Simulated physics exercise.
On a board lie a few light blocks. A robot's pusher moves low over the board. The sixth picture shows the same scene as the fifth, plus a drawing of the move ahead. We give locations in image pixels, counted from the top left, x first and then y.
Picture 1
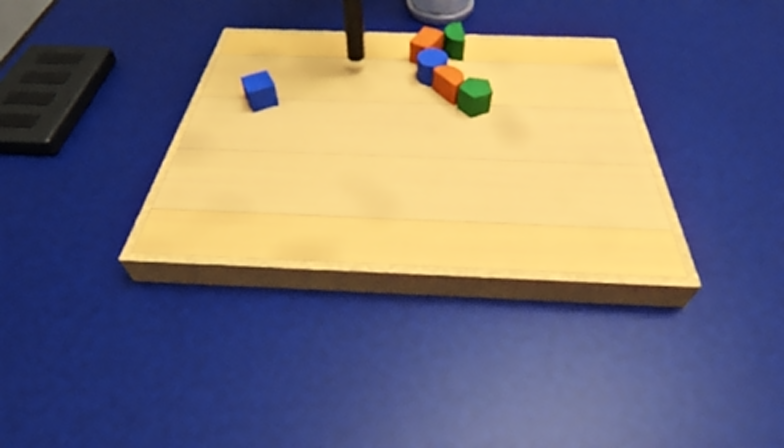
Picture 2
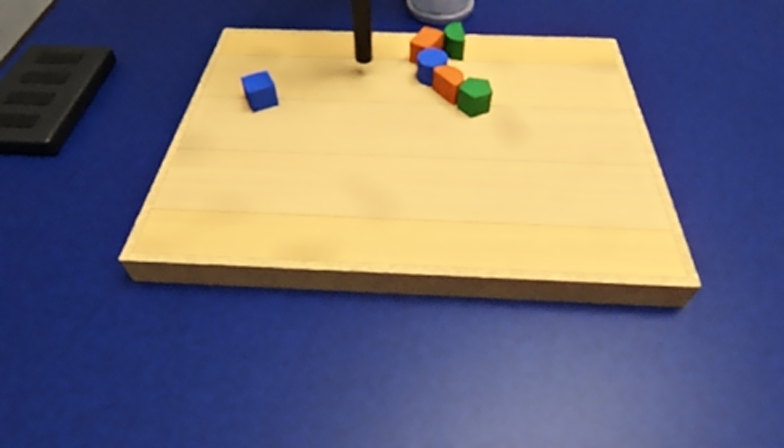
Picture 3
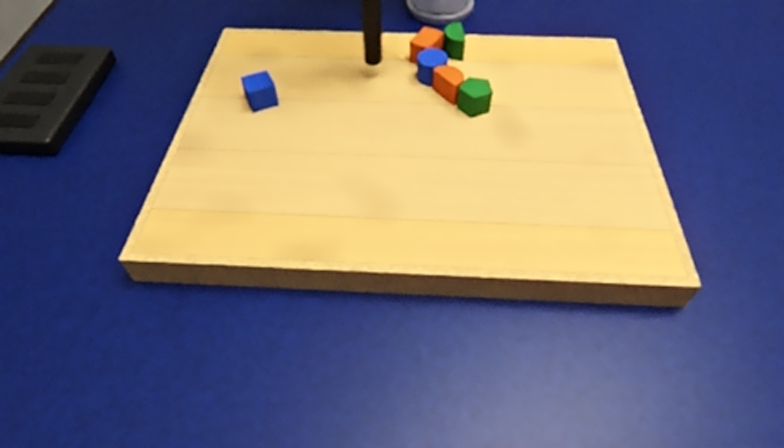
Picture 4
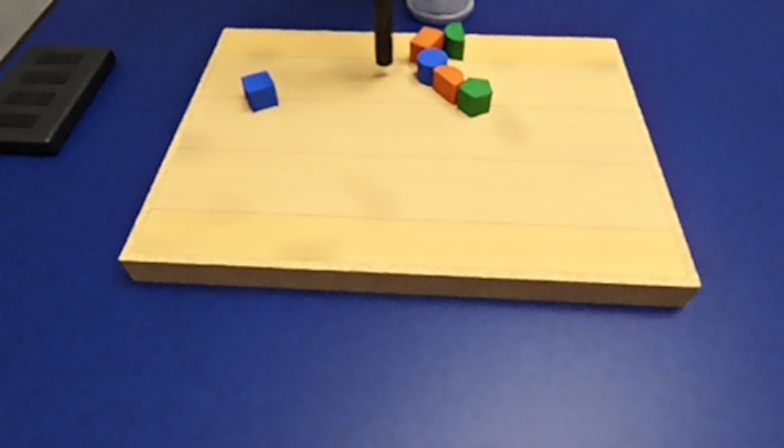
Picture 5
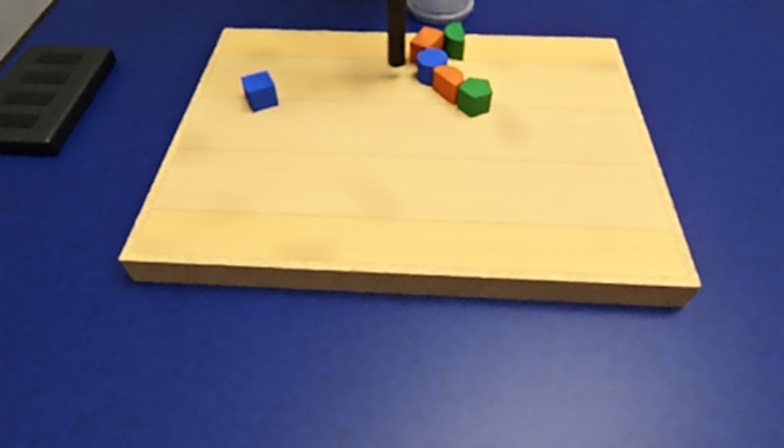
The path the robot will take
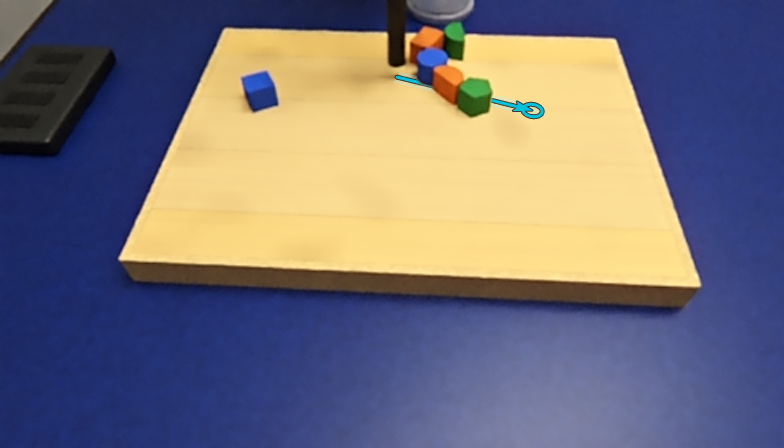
On a pale wooden board set on a blue surface, a lone blue cube sits at the left while orange, blue and green blocks cluster near the top edge. A dark, thin pusher slides a short way right from between them, nearing the cluster, and the blocks stay still.
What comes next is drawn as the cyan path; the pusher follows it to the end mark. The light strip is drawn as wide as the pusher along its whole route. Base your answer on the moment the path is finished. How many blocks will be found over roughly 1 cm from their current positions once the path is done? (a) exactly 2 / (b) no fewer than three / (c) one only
The correct letter is b.
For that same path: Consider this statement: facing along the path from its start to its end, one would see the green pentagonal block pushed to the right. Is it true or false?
Verdict: True.
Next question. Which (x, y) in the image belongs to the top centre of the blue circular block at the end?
The answer is (461, 56).
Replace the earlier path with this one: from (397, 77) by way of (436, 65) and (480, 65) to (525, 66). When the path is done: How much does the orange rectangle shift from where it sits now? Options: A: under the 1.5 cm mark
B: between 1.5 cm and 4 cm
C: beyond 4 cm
Letter B.
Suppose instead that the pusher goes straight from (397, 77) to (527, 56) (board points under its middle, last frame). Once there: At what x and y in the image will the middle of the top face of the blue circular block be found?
Around (480, 58).
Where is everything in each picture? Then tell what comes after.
Pusher tip (356, 57); block tops, orange rectangle (427, 37); blue circular block (433, 57); orange half-round block (451, 74); green pentagonal block (477, 86), in the first picture.
Pusher (364, 59); blocks unchanged, in the second picture.
Pusher (373, 61); blocks unchanged, in the third picture.
Pusher (384, 62); blocks unchanged, in the fourth picture.
Pusher (397, 63); orange rectangle (427, 37); blue circular block (433, 57); orange half-round block (451, 74); green pentagonal block (477, 86), in the fifth picture.
Path on the board, from (397, 77) to (532, 110).
The first path, step by step. One third of the way, pusher (442, 73); blue circular block (457, 56); orange half-round block (464, 79); green pentagonal block (488, 92).
Two thirds of the way, pusher (488, 84); blue circular block (461, 56); orange half-round block (507, 94), turned 30° clockwise; green pentagonal block (524, 112), turned 20° clockwise.
At the end, pusher (536, 96); orange rectangle in place; blue circular block (461, 56); orange half-round block (535, 106), turned 100° clockwise; green pentagonal block (536, 126), turned 45° clockwise.
